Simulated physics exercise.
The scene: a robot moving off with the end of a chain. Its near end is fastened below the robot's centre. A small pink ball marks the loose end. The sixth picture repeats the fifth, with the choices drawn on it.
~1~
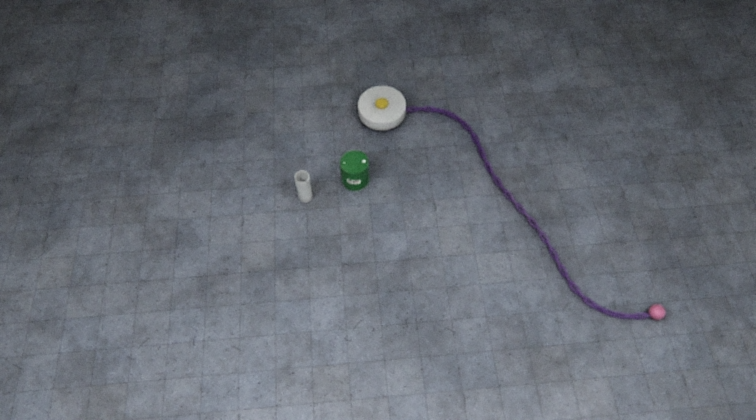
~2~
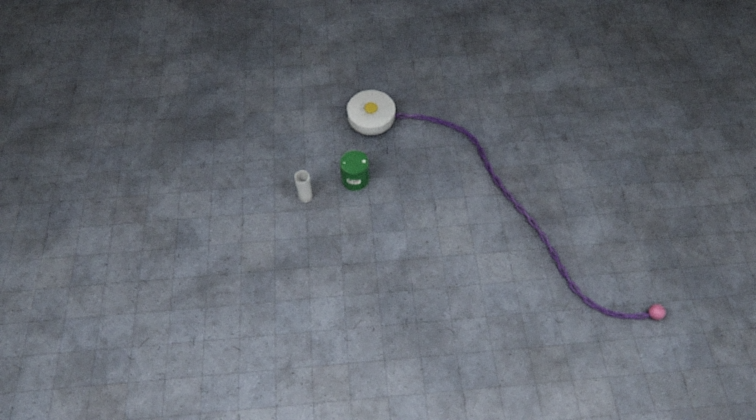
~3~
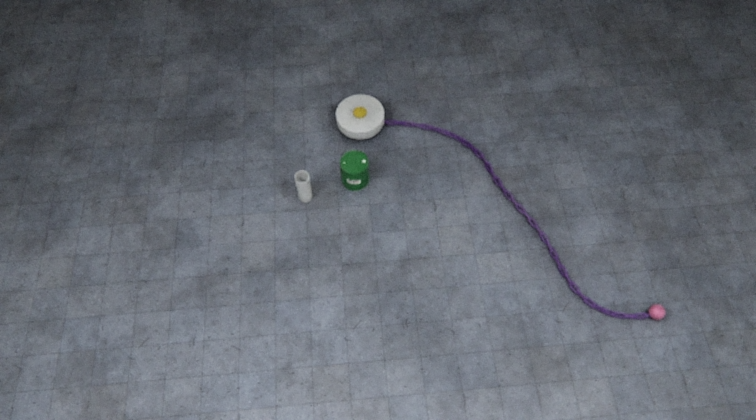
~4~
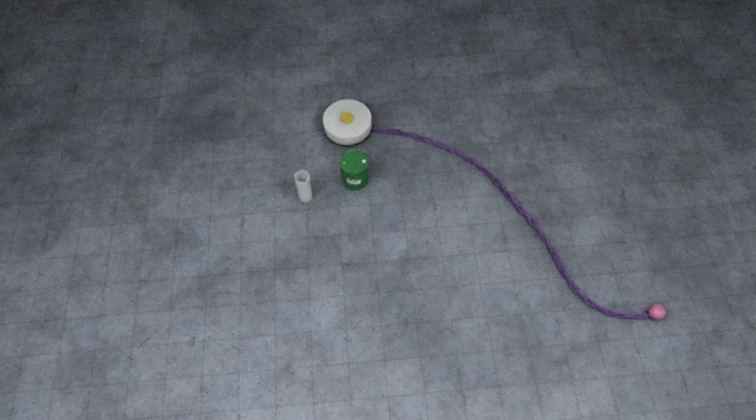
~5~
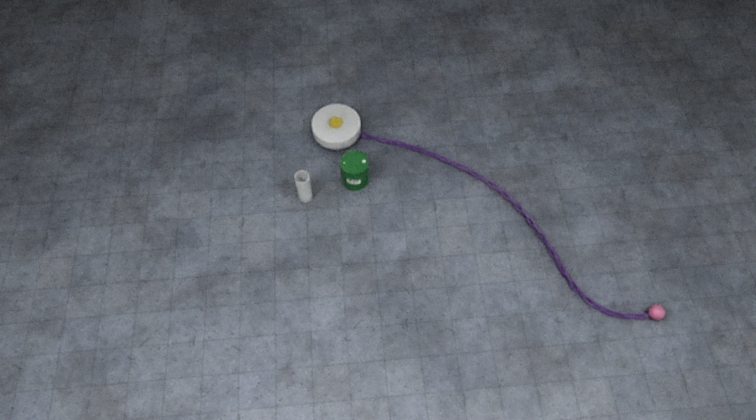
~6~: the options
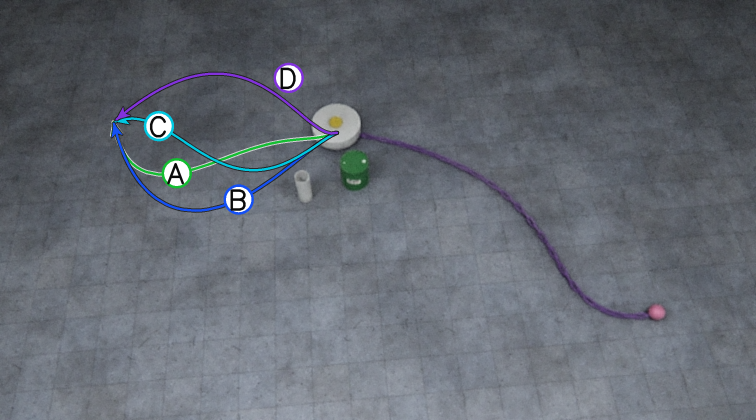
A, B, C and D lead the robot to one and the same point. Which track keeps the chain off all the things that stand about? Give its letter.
Route D touches nothing.
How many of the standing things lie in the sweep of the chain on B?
In all, two.
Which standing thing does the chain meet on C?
The green keg.
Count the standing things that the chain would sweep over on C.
It sweeps one.
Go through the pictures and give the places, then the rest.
The first picture shows robot (382, 109); free end (657, 312); white post (304, 187).
The second picture shows robot (371, 113); green keg (355, 171).
The third picture shows robot (360, 118); white post (304, 187).
The fourth picture shows robot (348, 123); free end (657, 312).
The fifth picture shows robot (336, 128); free end (657, 312); white post (304, 187); green keg (355, 171).
On the copy, A from (337, 133) via (207, 165) to (114, 122); B from (337, 133) via (201, 210) to (114, 124); C from (337, 133) via (217, 161) to (116, 121); D from (337, 133) via (235, 76) to (116, 120).
On D. First, robot (261, 81), middle of the chain (407, 172), free end (573, 269).
Then, robot (169, 79), middle of the chain (331, 134), free end (488, 216).
Finally, robot (111, 117), middle of the chain (292, 132), free end (454, 197); nothing has been touched.
By contrast, A meets the white post and green keg; B meets the white post and green keg; C meets the green keg.
